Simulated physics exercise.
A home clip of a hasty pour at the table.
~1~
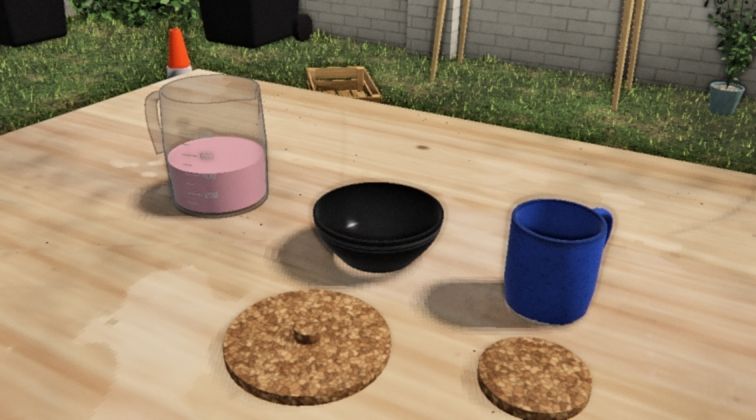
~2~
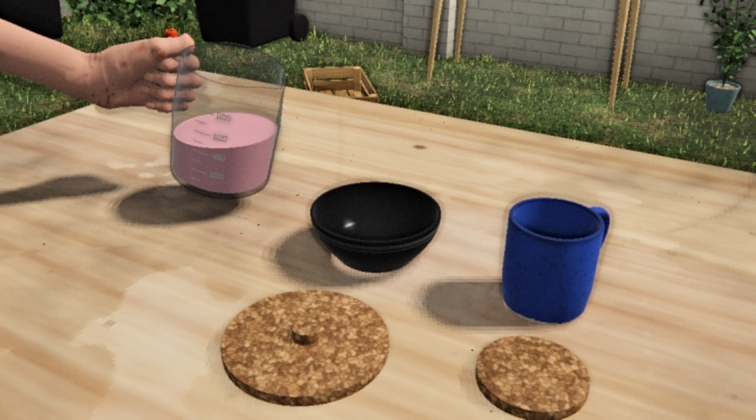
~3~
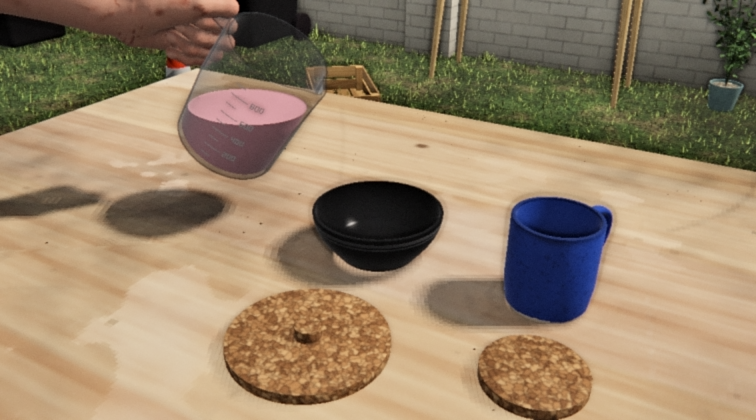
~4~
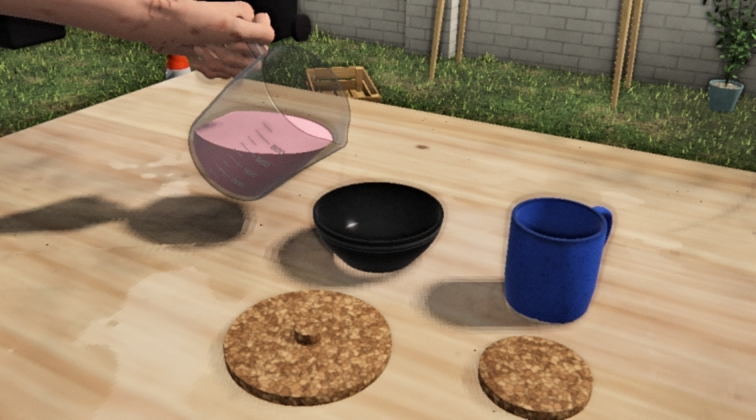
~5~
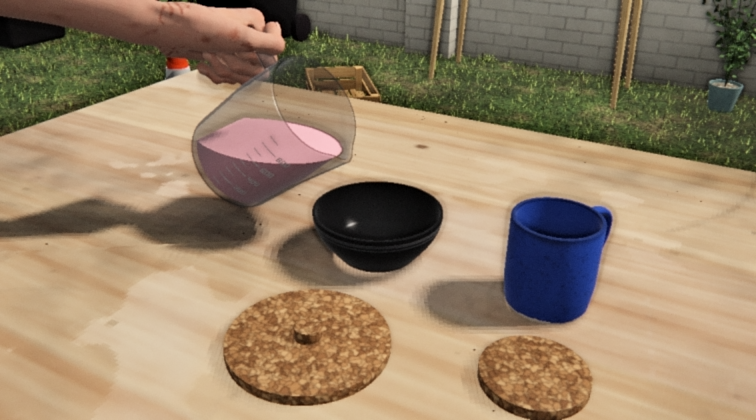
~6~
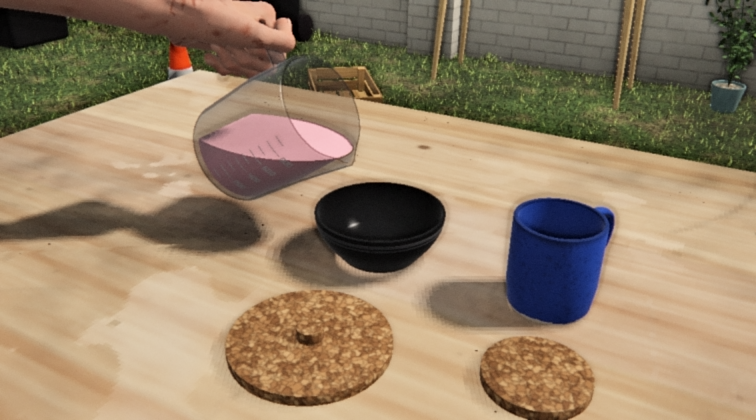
At first, a clear jug of pink liquid stands on a wooden table, left of a black bowl, a blue mug and two cork discs. A hand reaches in from the left, grips the jug and lifts it. The hand then tilts it rightward near the bowl, the liquid still inside.
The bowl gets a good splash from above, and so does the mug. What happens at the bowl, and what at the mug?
Left, the bowl catches it; right, the mug catches it.
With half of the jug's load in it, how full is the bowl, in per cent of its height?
About 65 per cent.
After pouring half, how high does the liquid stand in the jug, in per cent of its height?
Some 20 per cent.
A moment on, the pink milk goes into the bowl.
Further on, the pink milk goes into the mug.
When it is over, the bowl has its share inside; the mug has its share inside.
